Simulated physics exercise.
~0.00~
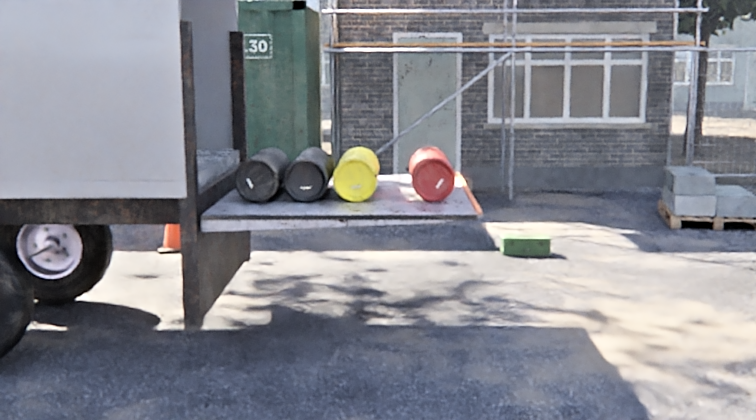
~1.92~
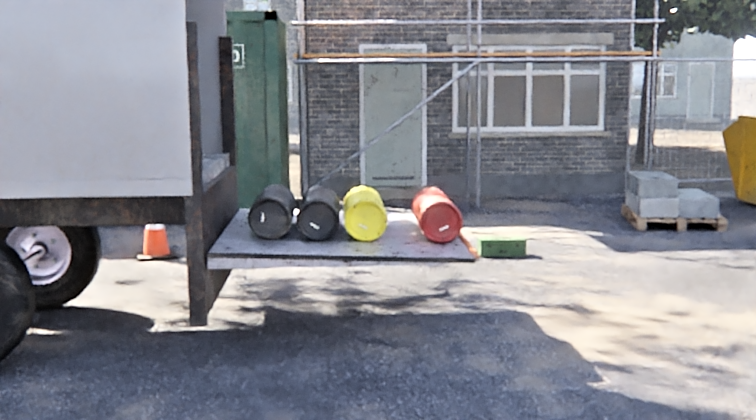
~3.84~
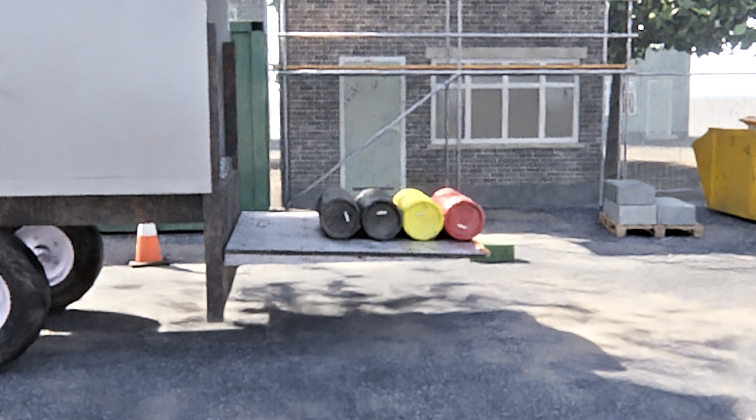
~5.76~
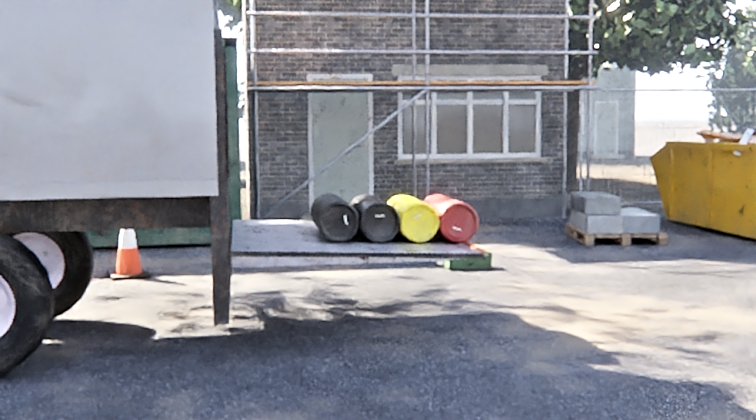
The footage shows four cylinders, two black, one yellow and one red, lying end-on on a lift platform behind a van body as it lowers slightly and tips outward. The cylinders roll right and end bunched together on the platform, with none going over the edge.
